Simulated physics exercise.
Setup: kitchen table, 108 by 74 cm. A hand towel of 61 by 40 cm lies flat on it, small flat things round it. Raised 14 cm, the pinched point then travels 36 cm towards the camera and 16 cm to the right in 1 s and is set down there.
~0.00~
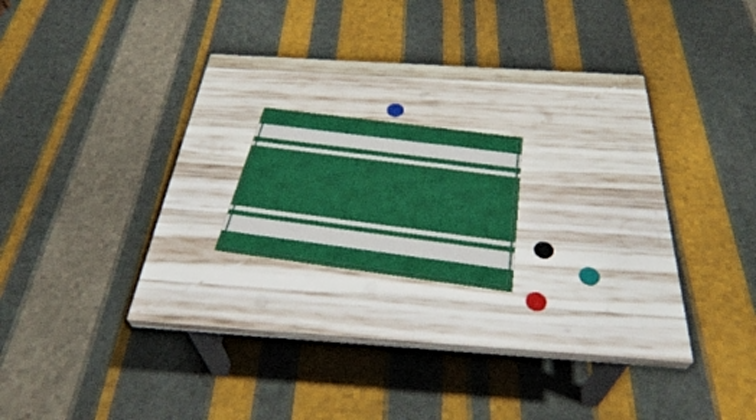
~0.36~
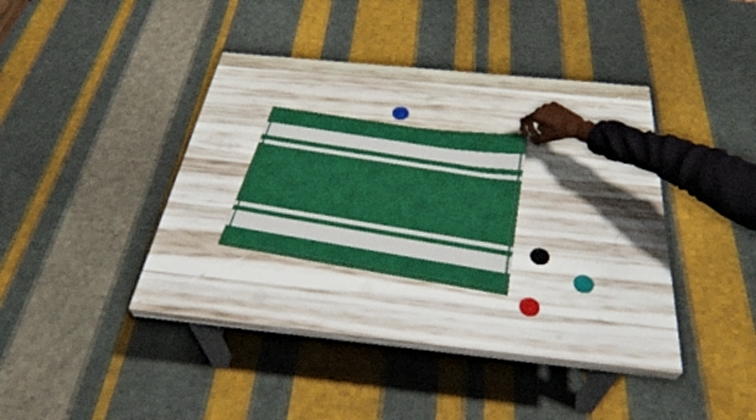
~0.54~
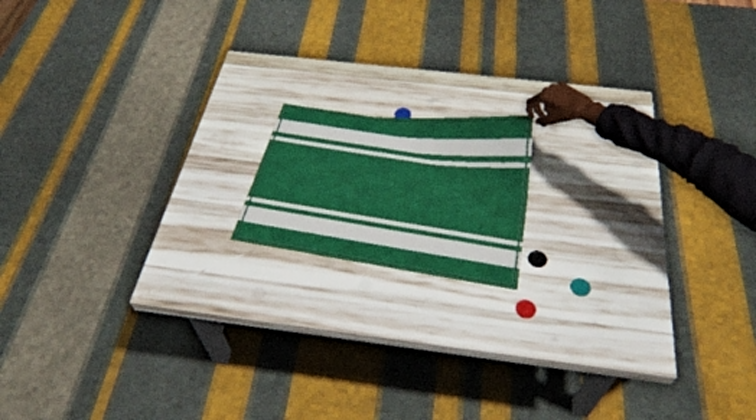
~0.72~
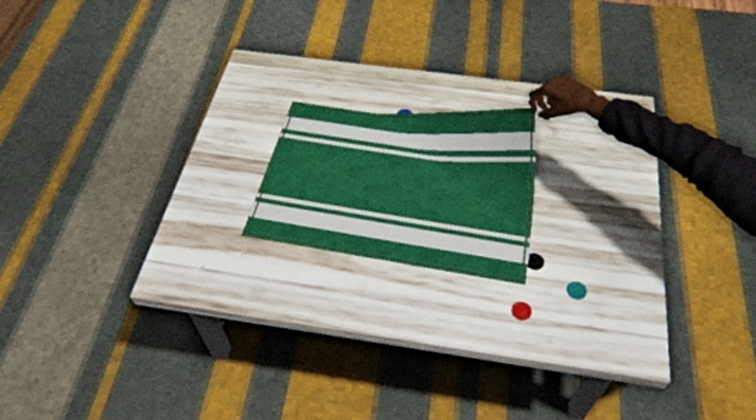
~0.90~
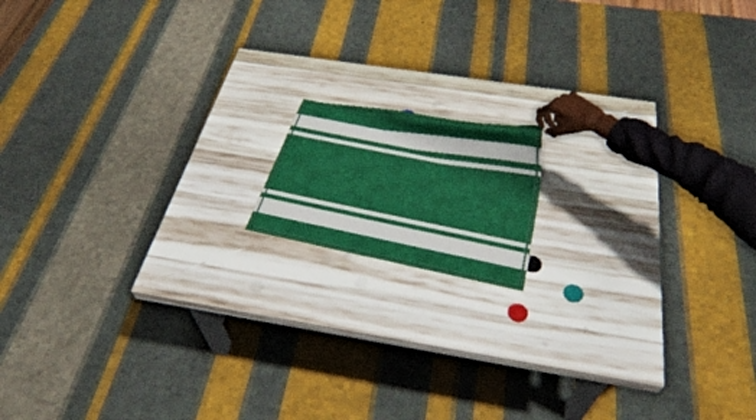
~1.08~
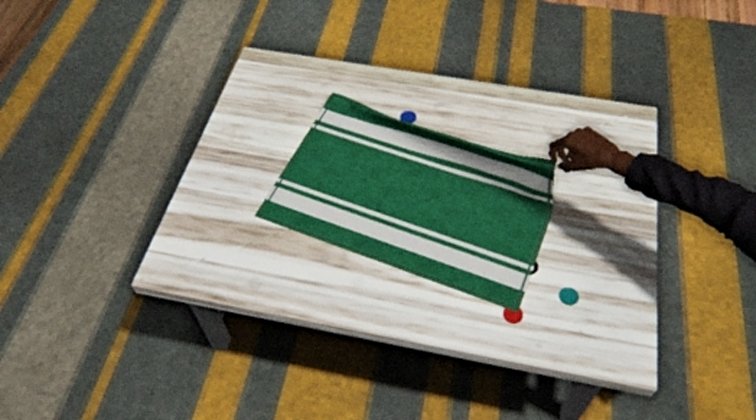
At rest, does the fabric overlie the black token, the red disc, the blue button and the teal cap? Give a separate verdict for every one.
The black token vanishes under it, the red disc ends under the cloth, the blue button remains in the open, the teal cap ends under the cloth.
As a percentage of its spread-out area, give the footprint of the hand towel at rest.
Some 95 per cent.
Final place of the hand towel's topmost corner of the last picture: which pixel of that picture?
Near pixel (462, 118).
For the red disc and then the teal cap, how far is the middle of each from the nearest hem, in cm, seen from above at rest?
About 11 cm, 6 cm.
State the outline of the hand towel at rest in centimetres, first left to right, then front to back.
About 70 by 62 cm.
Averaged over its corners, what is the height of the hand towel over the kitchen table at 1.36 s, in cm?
Mean corner height at that time: Approx. 4 cm.
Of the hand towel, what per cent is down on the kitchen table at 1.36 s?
Share in contact: Around 75 %.
At 1.4 s, 75 % of it is down, spanning 65 by 65 cm, above black token, red disc, blue button.
At 1.6 s, 80 % of it is down, spanning 63 by 62 cm, above black token, red disc, teal cap.
At 1.9 s, 90 % of it is down, spanning 63 by 64 cm, above black token, red disc, teal cap.
At 2.2 s, 95 % of it is down, spanning 64 by 62 cm, above black token, red disc, teal cap.
At 3.2 s, 95 % of it is down, spanning 69 by 62 cm, above black token, red disc, teal cap.
